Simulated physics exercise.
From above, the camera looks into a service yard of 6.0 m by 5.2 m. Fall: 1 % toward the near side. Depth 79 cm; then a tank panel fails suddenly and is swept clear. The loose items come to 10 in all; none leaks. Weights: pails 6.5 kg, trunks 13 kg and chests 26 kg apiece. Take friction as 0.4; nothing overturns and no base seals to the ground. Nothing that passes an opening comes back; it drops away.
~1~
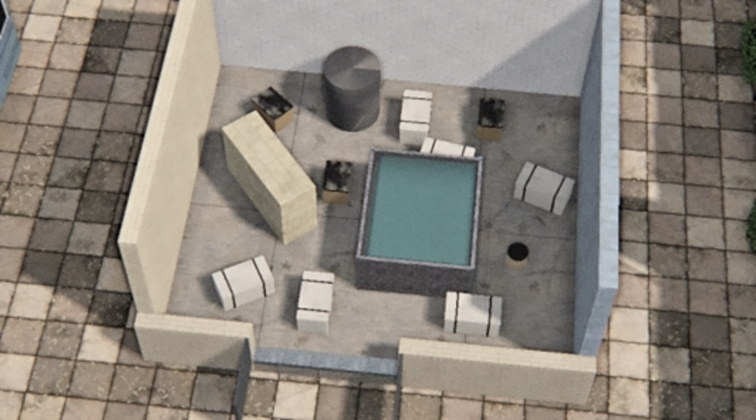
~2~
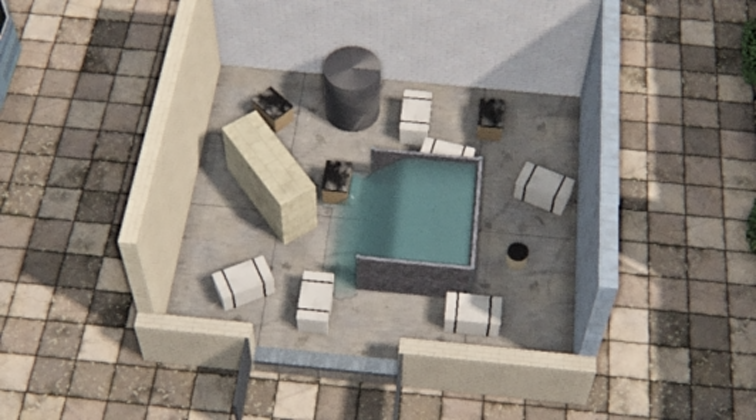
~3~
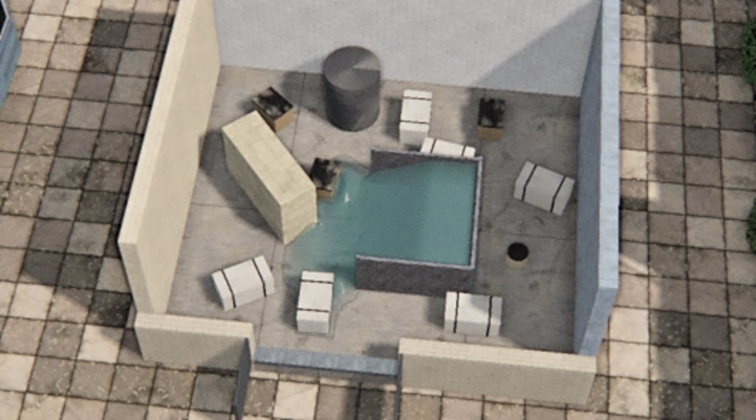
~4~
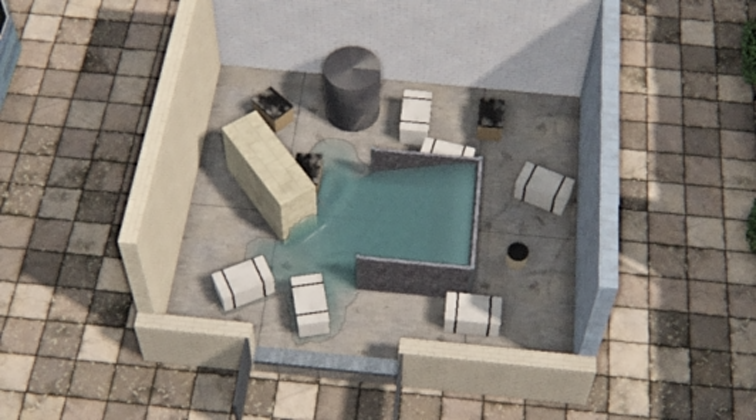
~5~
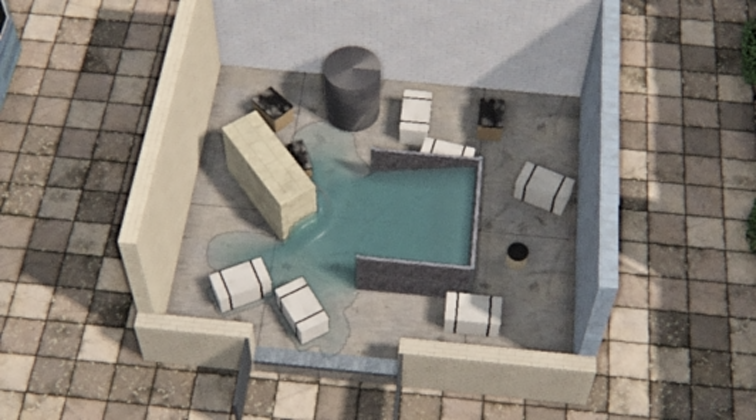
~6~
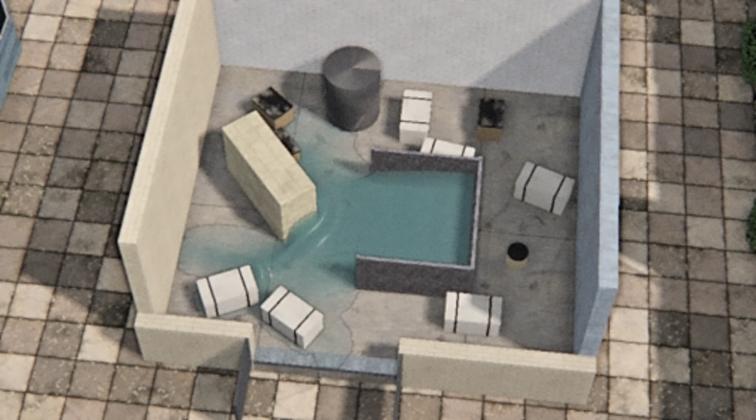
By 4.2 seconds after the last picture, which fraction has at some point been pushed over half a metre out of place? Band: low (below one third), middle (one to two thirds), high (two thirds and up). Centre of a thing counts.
Middle.
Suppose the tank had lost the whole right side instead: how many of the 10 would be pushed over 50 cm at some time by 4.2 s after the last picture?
The answer would then be 7.
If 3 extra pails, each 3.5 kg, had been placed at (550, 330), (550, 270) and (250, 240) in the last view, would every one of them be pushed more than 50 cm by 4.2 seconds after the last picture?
One after another they come out inside the limit, inside the limit, above it.
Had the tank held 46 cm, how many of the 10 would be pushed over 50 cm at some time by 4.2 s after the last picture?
I count 4 of them in that case.
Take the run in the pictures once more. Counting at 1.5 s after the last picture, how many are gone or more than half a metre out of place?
My count gives 3.
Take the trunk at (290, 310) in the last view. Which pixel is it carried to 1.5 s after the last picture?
My estimate: Around (282, 337).
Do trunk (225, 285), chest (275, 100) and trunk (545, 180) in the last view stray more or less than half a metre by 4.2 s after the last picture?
First exceeding it, second exceeding it, third falling below it.
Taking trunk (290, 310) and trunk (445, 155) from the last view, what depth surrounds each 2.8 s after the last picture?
I'd put it at 3 cm and 1 cm respectively.
Then, 0.4 s after the last picture 3 of 10 are over 50 cm from their spots; 0 afloat.
Then, 1.5 s after the last picture 3 of 10 are over 50 cm from their spots; 3 afloat.
Then, 2.8 s after the last picture 4 of 10 are over 50 cm from their spots; 3 afloat.
Then, 4.2 s after the last picture 4 of 10 are over 50 cm from their spots, and 5 have been at some point; 4 afloat.
